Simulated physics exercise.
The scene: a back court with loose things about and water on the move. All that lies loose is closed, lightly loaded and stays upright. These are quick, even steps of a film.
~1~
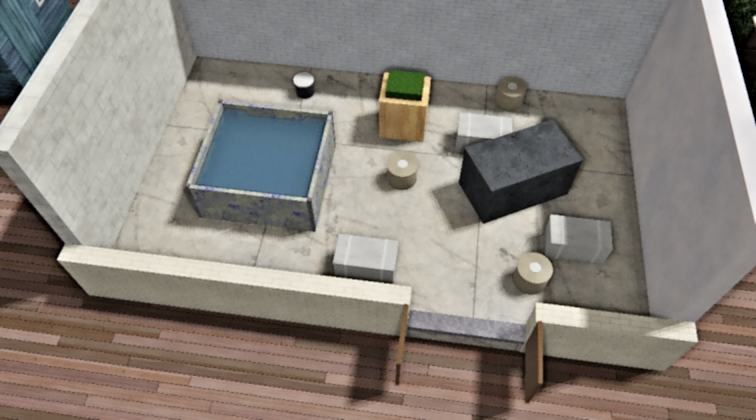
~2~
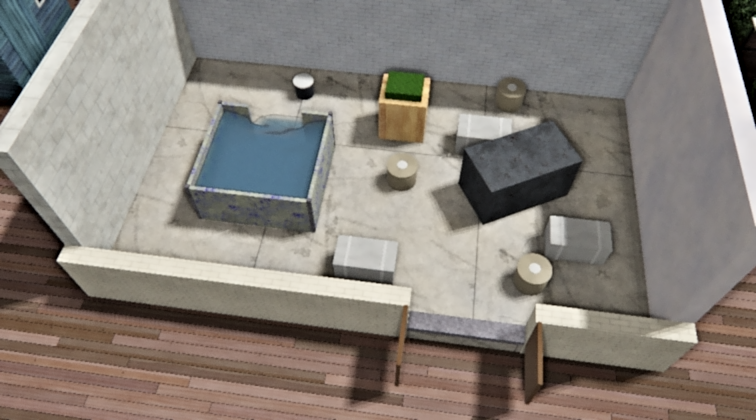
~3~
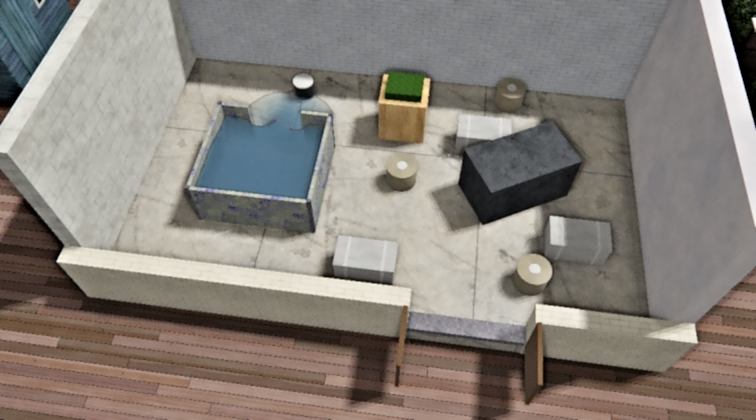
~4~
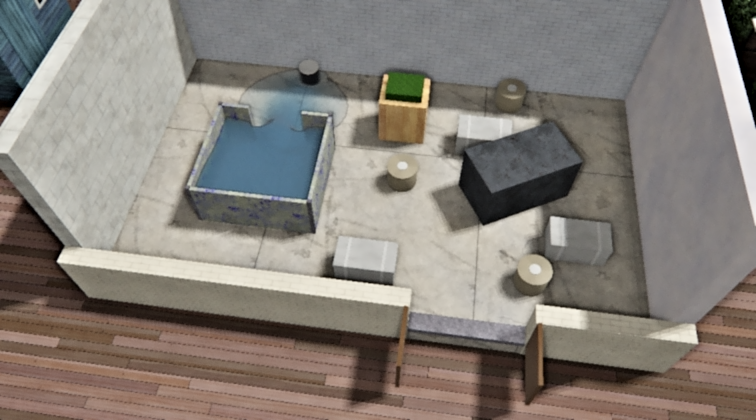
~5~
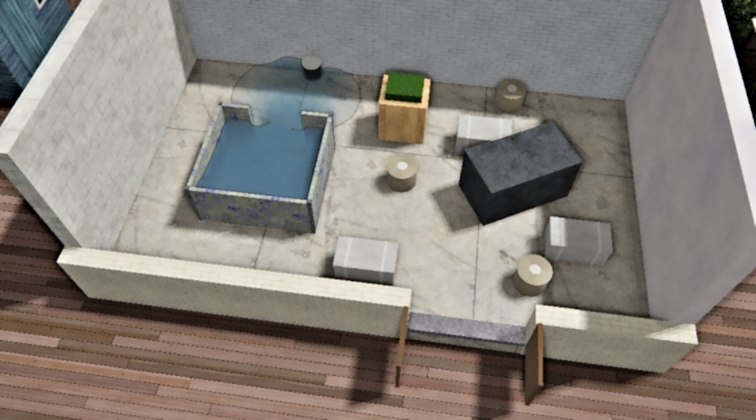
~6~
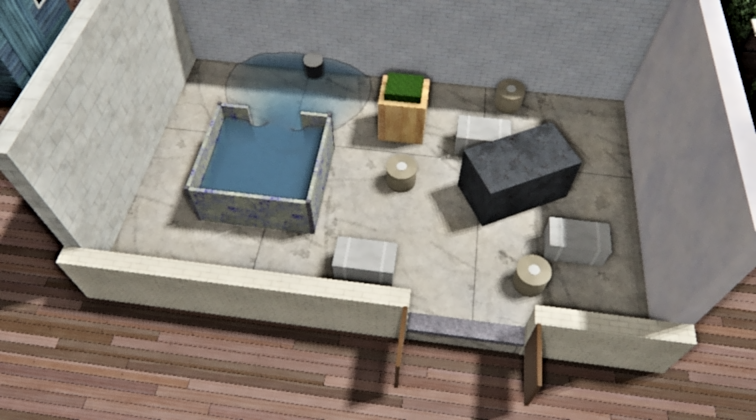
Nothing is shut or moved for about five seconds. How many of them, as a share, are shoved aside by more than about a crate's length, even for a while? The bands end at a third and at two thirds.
That comes to less than a third.
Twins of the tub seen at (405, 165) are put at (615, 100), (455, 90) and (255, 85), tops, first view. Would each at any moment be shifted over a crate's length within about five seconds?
In turn: Yes, swept aside, yes.
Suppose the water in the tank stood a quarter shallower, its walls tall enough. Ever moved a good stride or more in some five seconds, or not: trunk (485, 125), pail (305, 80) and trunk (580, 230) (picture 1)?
As listed: Short of that, swept aside, under that.
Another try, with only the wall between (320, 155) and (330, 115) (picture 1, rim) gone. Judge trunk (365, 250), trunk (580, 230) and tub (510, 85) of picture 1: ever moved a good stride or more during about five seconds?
One after the other: Under that, never so far, pushed that far.
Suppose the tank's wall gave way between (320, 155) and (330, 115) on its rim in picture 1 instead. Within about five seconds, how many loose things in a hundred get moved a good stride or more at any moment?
Near 60 in a hundred.
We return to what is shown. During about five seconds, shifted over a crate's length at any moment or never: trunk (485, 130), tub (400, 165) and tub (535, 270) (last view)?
As listed: Under that, short of that, not that far.
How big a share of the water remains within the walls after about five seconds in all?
Roughly 100 per cent.
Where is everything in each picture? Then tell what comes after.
In the first frame, a pail at (304, 79), on the bottom; a tub at (535, 268), on the bottom; 0 of 7 have shifted.
In the second frame, a pail at (303, 80), on the bottom; a tub at (535, 269) rests on the ground; 0 of 7 have shifted.
In the third frame, a pail at (303, 81) rests on the ground; a tub at (535, 269) rests on the ground; 0 of 7 have shifted.
In the fourth frame, a pail at (309, 66) rests on the ground, a stride from its start; a tub at (535, 270), on the bottom; 1 of 7 have shifted.
In the fifth frame, a pail at (311, 62), afloat, a stride from its start; a tub at (535, 270), on the bottom; 1 of 7 have shifted.
In the sixth frame, a pail at (313, 59) floats, a stride from its start; a tub at (534, 270), on the bottom; 1 of 7 have shifted.
A moment on, 1 of 7 are well off their spots; 1 afloat.
Next, 2 of 7 are well off their spots; 1 afloat.
Later, 2 of 7 are well off their spots; 2 afloat.
In the end, 2 of 7 are well off their spots, and 2 have been at some point; 2 afloat.
